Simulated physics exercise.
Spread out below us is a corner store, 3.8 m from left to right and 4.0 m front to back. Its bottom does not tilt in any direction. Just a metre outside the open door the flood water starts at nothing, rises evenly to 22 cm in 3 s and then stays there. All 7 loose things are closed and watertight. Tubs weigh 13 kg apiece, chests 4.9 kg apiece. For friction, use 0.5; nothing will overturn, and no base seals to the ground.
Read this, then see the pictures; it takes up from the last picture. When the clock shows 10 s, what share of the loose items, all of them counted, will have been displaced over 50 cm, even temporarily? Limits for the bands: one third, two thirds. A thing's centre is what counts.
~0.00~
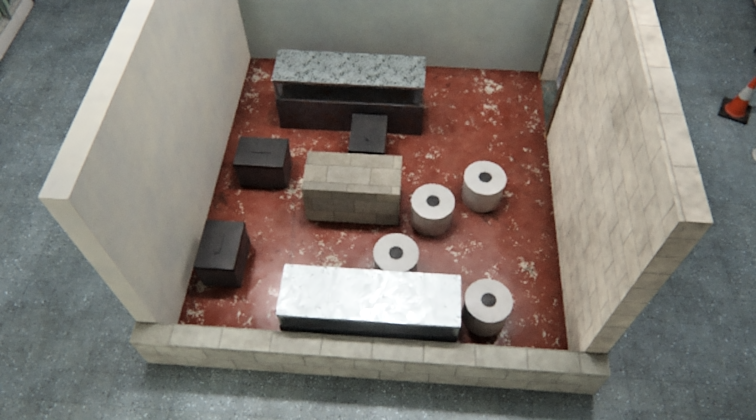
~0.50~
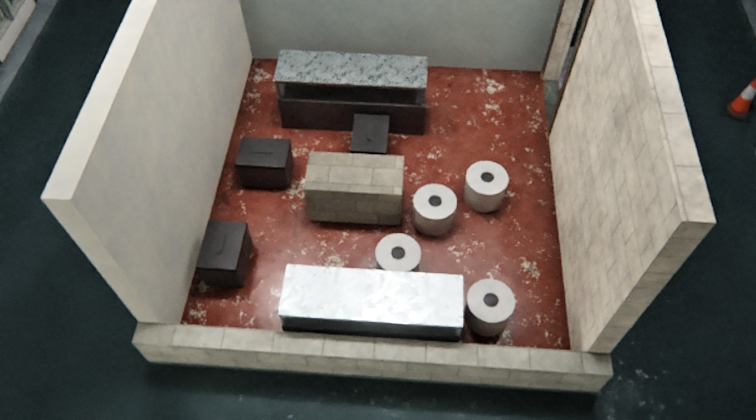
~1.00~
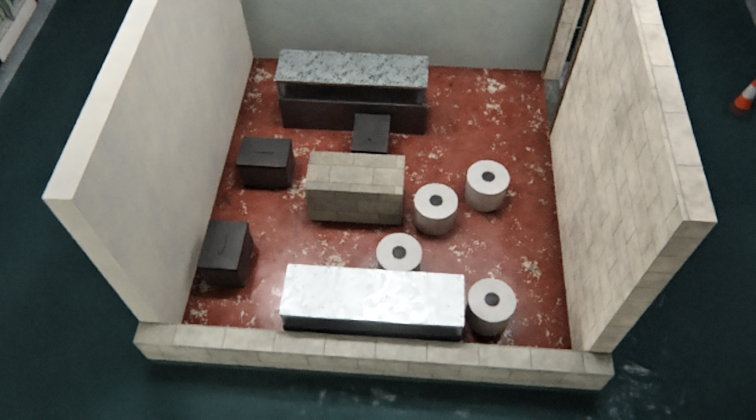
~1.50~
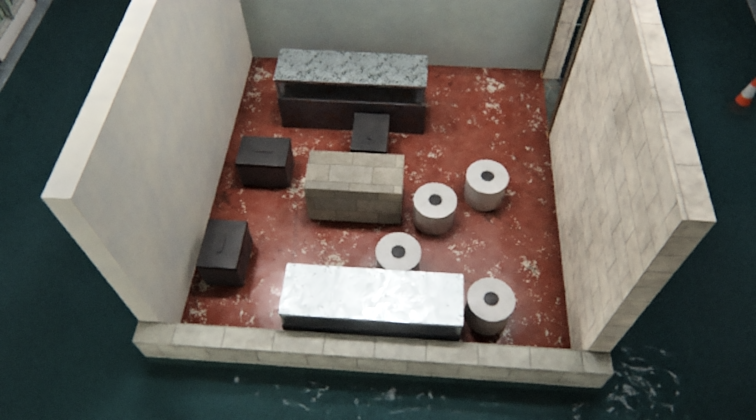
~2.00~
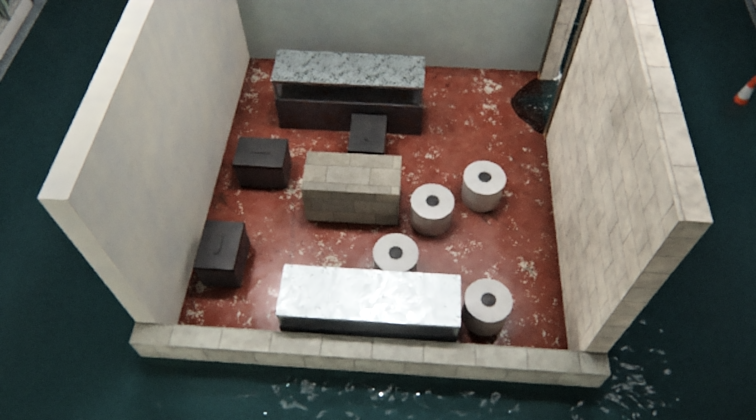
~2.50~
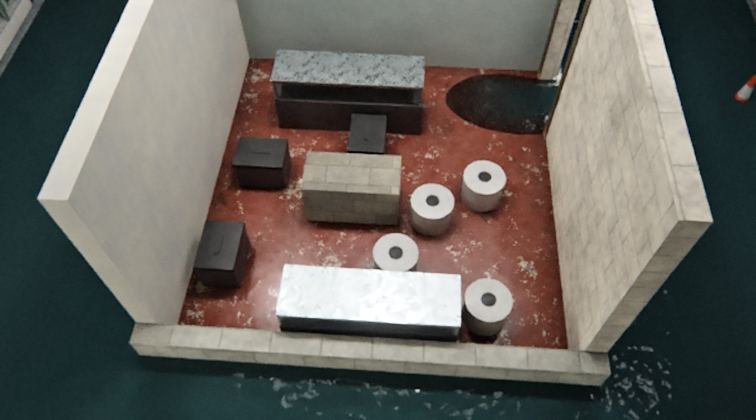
Medium share.
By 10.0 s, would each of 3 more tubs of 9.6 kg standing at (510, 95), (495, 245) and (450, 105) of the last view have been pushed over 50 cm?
One: Beyond it. Two: Within it. Three: Beyond it.
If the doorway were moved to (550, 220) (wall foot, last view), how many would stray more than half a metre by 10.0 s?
Then it comes to 5.
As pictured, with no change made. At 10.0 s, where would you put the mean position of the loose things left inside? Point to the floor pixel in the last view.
The average lands around (391, 252).
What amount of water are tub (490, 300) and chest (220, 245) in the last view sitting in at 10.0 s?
Some 3 cm at the first, some 7 cm at the second.
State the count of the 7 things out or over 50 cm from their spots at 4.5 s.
It comes to 0.
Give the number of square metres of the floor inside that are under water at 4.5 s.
Somewhere about 5.5 m2, give or take.
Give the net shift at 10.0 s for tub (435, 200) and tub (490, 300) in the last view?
In turn: 5 cm, 0 cm.
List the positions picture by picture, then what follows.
The first frame shows a tub at (433, 201), on the bottom; a tub at (396, 253) rests on the ground; water covers 0.0 m2; 0 of 7 have shifted.
The second frame shows a tub at (435, 201) rests on the ground; a tub at (398, 253) rests on the ground; water covers 0.0 m2; 0 of 7 have shifted.
The third frame shows a tub at (436, 201), on the bottom; a tub at (399, 253) rests on the ground; water covers 0.0 m2; 0 of 7 have shifted.
The fourth frame shows a tub at (435, 200) rests on the ground; a tub at (398, 252), on the bottom; 0.0 m2 under water; 0 of 7 have shifted.
The fifth frame shows a tub at (433, 201), on the bottom; a tub at (396, 253) rests on the ground; water covers 0.2 m2; 0 of 7 have shifted.
The sixth frame shows a tub at (433, 201) rests on the ground; a tub at (396, 253), on the bottom; water covers 0.9 m2; 0 of 7 have shifted.
After 3.5 s 0 of 7 are over 50 cm from their spots; 0 afloat.
After 4.5 s 0 of 7 are over 50 cm from their spots; 0 afloat.
After 7.0 s 2 of 7 are over 50 cm from their spots; 2 afloat.
After 10.0 s 3 of 7 are over 50 cm from their spots, and 3 have been at some point; 3 afloat.
